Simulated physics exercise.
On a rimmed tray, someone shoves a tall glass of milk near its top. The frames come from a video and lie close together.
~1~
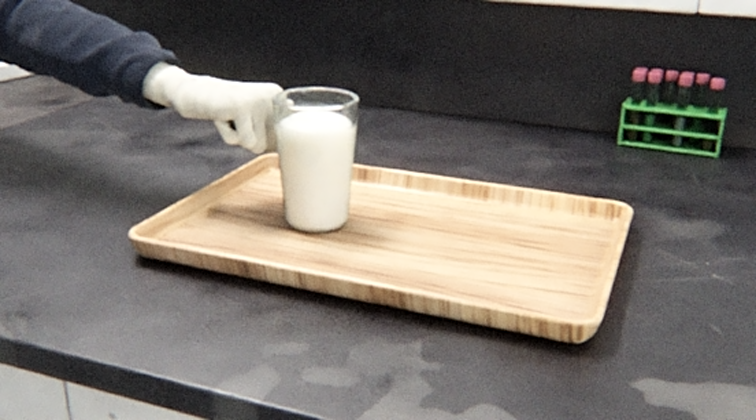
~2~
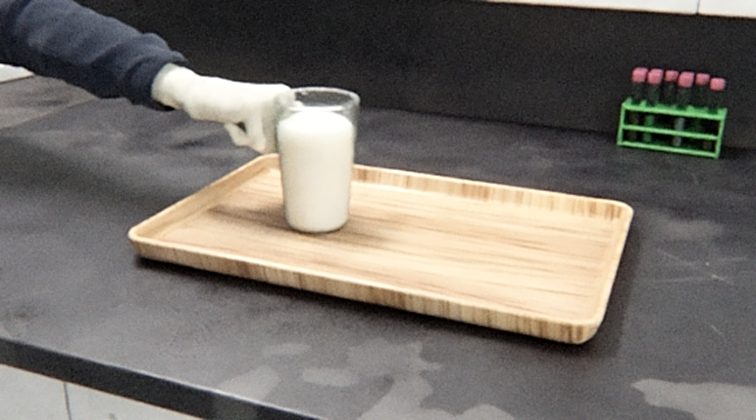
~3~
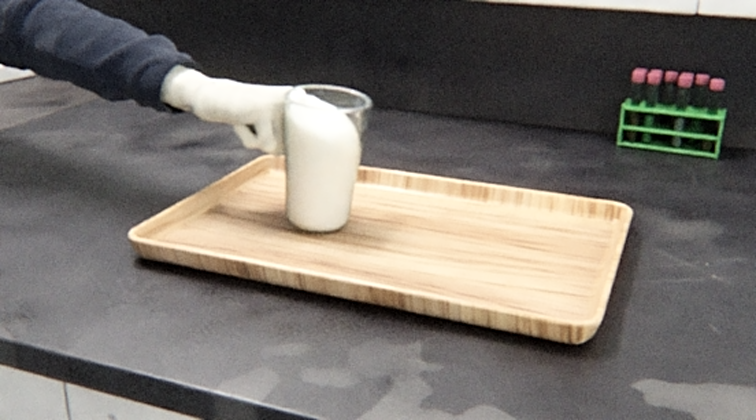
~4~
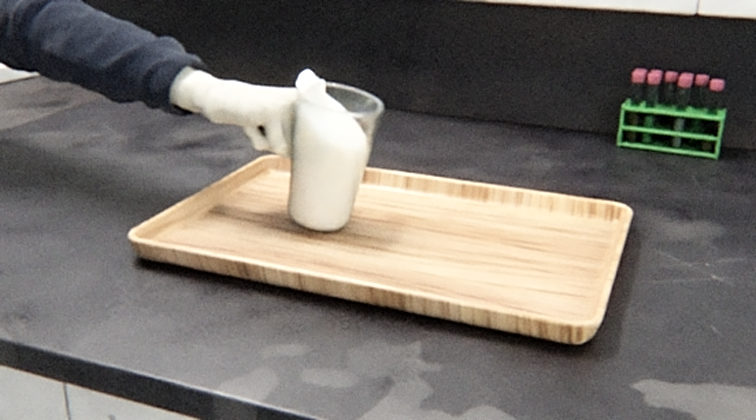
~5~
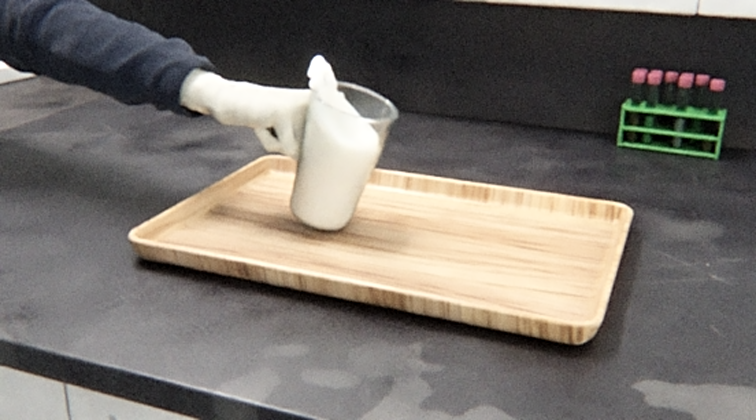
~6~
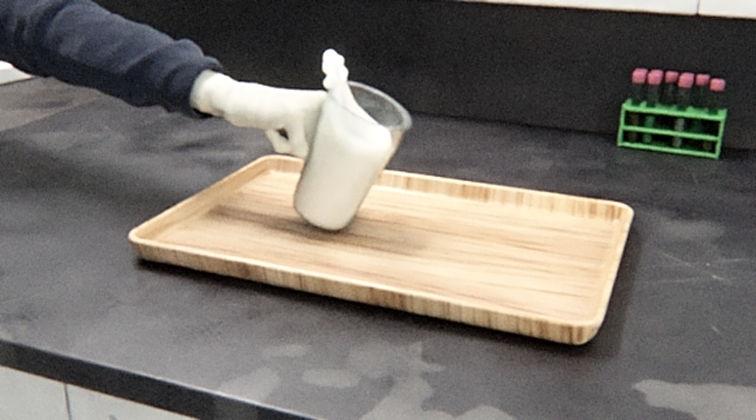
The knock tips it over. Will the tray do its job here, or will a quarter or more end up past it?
Turns out the tray loses more than a quarter of it.
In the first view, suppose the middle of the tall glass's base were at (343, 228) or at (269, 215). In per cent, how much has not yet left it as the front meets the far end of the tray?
Roughly 65 per cent, and 45 per cent.
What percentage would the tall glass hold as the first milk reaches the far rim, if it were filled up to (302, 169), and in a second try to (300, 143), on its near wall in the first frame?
Near 70 in a hundred, then near 60 in a hundred.
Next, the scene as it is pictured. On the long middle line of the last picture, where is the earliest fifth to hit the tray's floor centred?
Touchdown, mid-line: Approx. (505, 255).
A moment on, the tall glass is falling and 95 per cent is in the glass, 0 on the tray and 5 above or beyond its rim.
Next, the tall glass lies on its side and 52 per cent is in the glass, 37 on the tray and 11 above or beyond its rim.
Then the tall glass lies on its side and 28 per cent is in the glass, 43 on the tray and 30 above or beyond its rim.
Later the tall glass lies on its side and 14 per cent is in the glass, 43 on the tray and 42 above or beyond its rim.
In the end 57 per cent is held by tray and glass, 43 is off the tray.
